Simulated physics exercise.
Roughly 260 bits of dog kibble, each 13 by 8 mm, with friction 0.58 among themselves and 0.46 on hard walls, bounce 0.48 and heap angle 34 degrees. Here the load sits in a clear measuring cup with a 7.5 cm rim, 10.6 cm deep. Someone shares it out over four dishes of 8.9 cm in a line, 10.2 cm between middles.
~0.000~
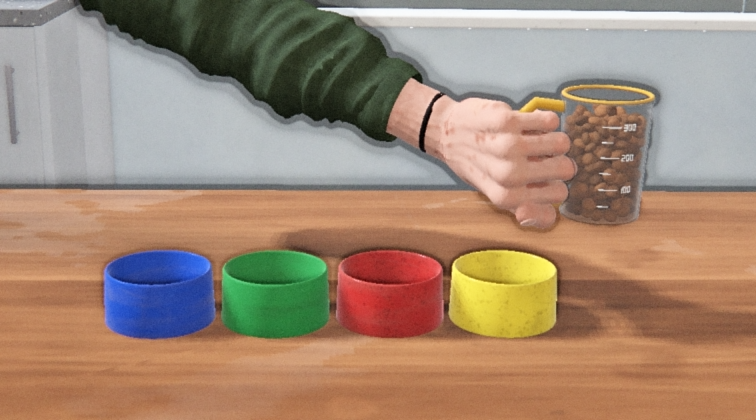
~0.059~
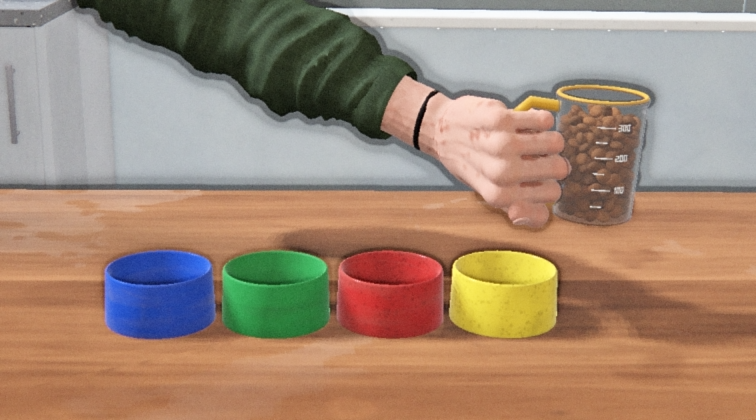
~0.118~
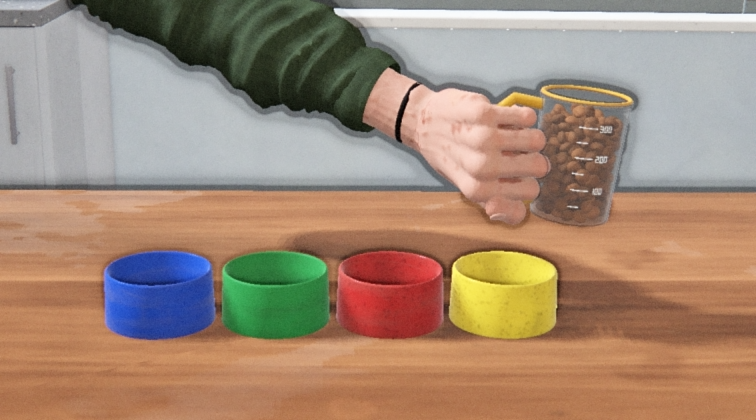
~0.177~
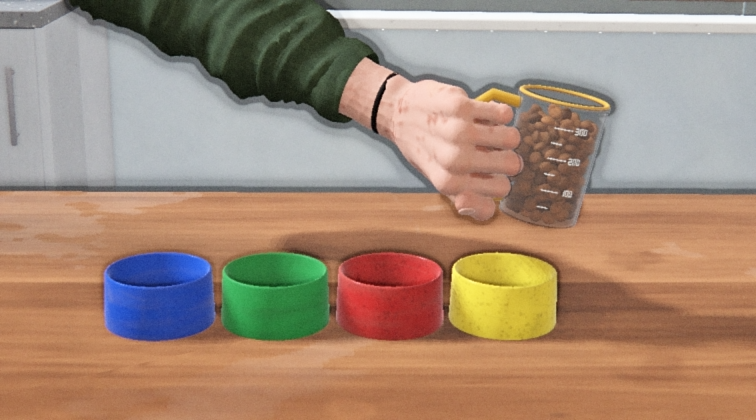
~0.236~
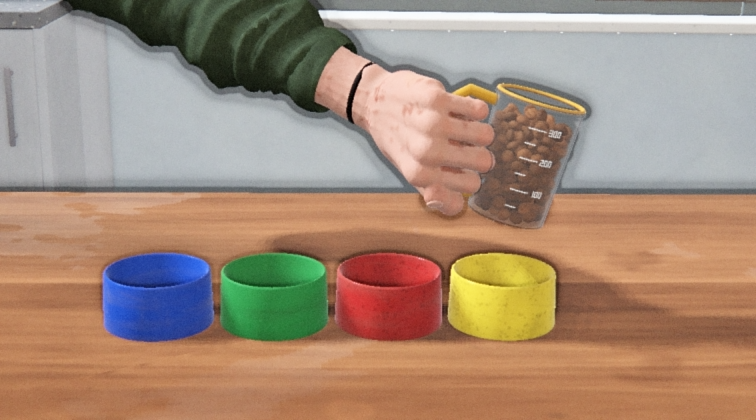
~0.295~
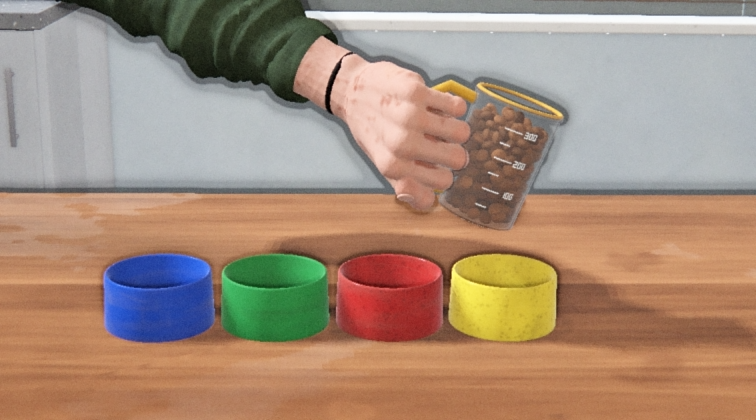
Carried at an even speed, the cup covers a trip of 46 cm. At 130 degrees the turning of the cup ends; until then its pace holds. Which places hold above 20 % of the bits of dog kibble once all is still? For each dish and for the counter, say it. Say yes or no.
Red: No, blue: Yes, green: No, yellow: No, counter: No.
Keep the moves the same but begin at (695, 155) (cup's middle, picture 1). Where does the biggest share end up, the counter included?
Green.
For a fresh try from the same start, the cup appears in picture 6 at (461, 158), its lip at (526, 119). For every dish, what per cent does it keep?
Per cent kept: Red 0, blue 90, green 0, yellow 0.
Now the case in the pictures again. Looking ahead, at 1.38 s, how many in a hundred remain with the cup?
About 95 percent of the load.
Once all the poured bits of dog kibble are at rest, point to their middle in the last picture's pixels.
I'd say roughly (154, 290).
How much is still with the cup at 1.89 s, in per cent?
Estimate: Some 0 %.
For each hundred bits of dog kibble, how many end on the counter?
Around 10 percent, I'd guess.
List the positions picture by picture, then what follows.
In the first frame, cup at (603, 155), tilt 0 degrees, lip at (651, 95), moved 0.0 cm; middle of the pieces at (596, 162); yellow dish at (505, 268); red dish at (391, 268); green dish at (275, 268); blue dish at (159, 268).
In the second frame, cup at (597, 155), tilt 1 degrees, lip at (646, 97), moved 0.6 cm; middle of the pieces at (590, 162).
In the third frame, cup at (578, 156), tilt 5 degrees, lip at (630, 100), moved 2.3 cm; middle of the pieces at (570, 162).
In the fourth frame, cup at (551, 157), tilt 9 degrees, lip at (607, 105), moved 4.6 cm; middle of the pieces at (543, 163).
In the fifth frame, cup at (523, 157), tilt 14 degrees, lip at (583, 110), moved 6.9 cm; middle of the pieces at (515, 162).
In the sixth frame, cup at (497, 158), tilt 19 degrees, lip at (560, 115), moved 9.3 cm; middle of the pieces at (489, 162); yellow dish at (504, 272); red dish at (390, 272); green dish at (275, 272); blue dish at (158, 272). The cup turns about 80 degrees a second and travels 39 cm a second.
After 0.94 s, tilt 71 degrees; cup holds 100 %.
Then, at 1.38 s, tilt 106 degrees; cup holds 95 %.
After 1.89 s, tilt 130 degrees; cup holds 0 %, blue 95 %.
By 2.7 s all is still; red 0 %, blue 90 %, green 0 %, yellow 0 %, counter 10 %.
